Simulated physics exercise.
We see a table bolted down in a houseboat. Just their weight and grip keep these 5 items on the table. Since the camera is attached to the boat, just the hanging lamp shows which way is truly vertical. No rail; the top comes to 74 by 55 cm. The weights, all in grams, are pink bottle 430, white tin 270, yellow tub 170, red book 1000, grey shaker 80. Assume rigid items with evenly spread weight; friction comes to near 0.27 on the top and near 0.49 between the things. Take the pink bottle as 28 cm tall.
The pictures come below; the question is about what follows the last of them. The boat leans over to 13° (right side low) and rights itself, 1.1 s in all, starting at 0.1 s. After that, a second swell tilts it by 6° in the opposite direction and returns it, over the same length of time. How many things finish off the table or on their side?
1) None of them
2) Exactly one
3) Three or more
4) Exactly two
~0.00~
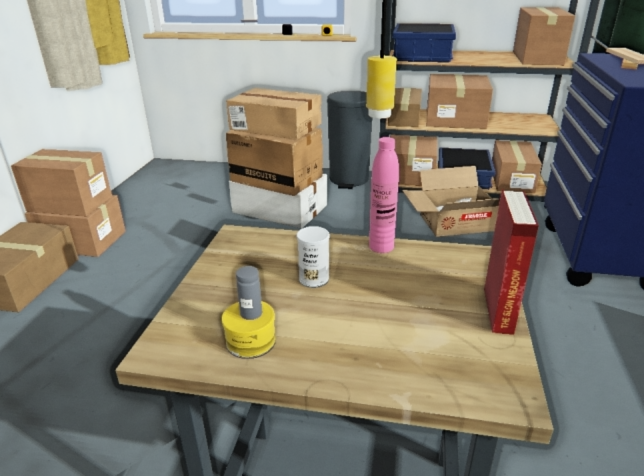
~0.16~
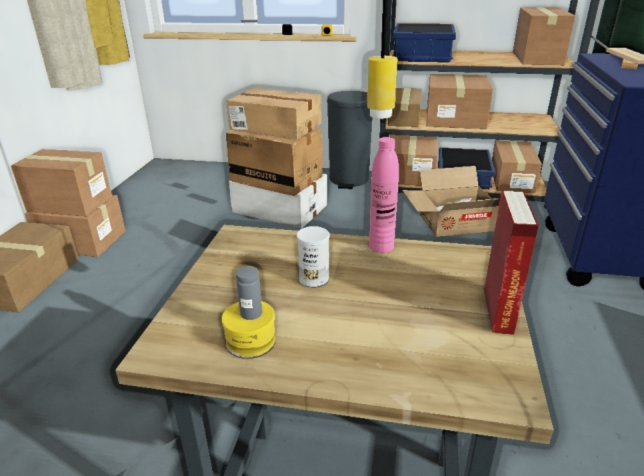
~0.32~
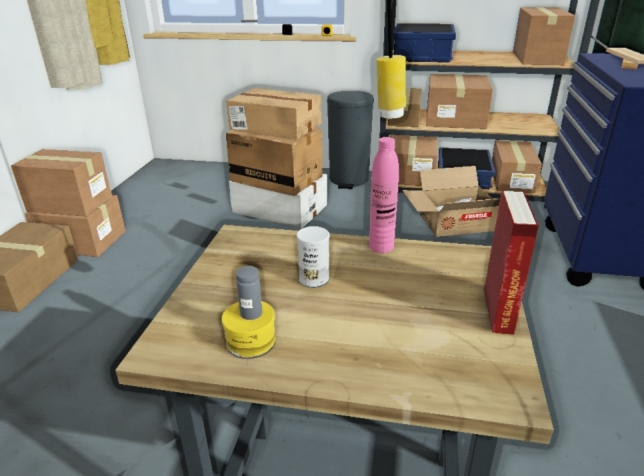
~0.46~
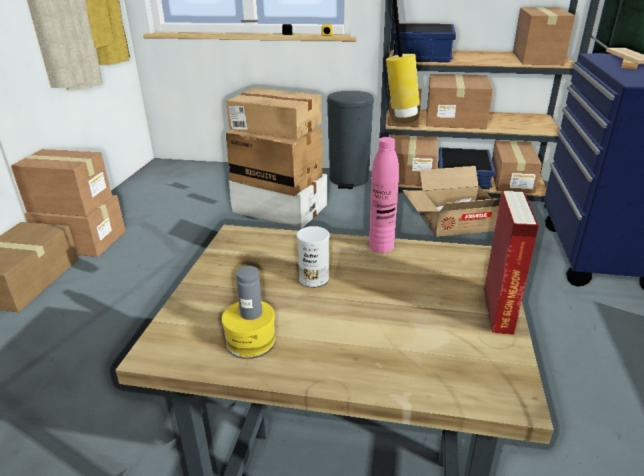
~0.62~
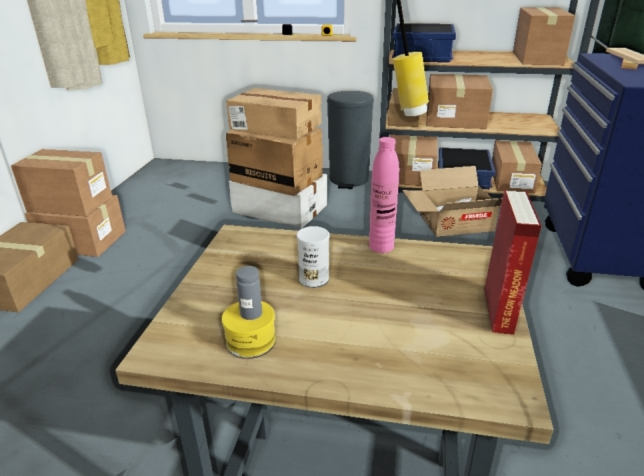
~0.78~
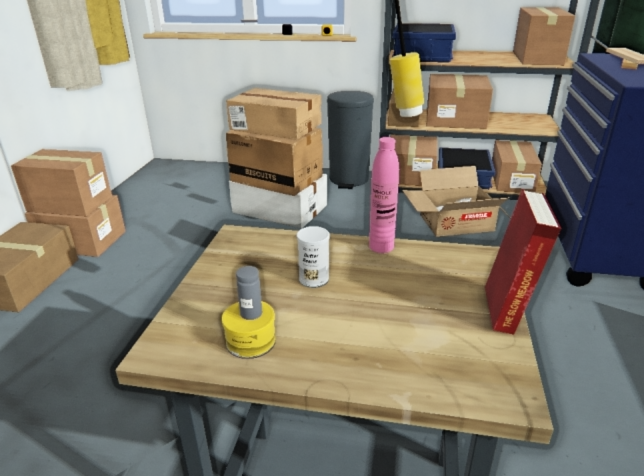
(2) Exactly one.
By 0.98 s, boat heeled 4°, right side down; red book now off the table.
By 1.18 s, boat level.
By 1.38 s, boat heeled 2°, left side down.
When it is over (2.8 s), off the table, red book; the other 4 within 5 cm of the start. In the last view, pink bottle near (384, 196), white tin near (314, 257).
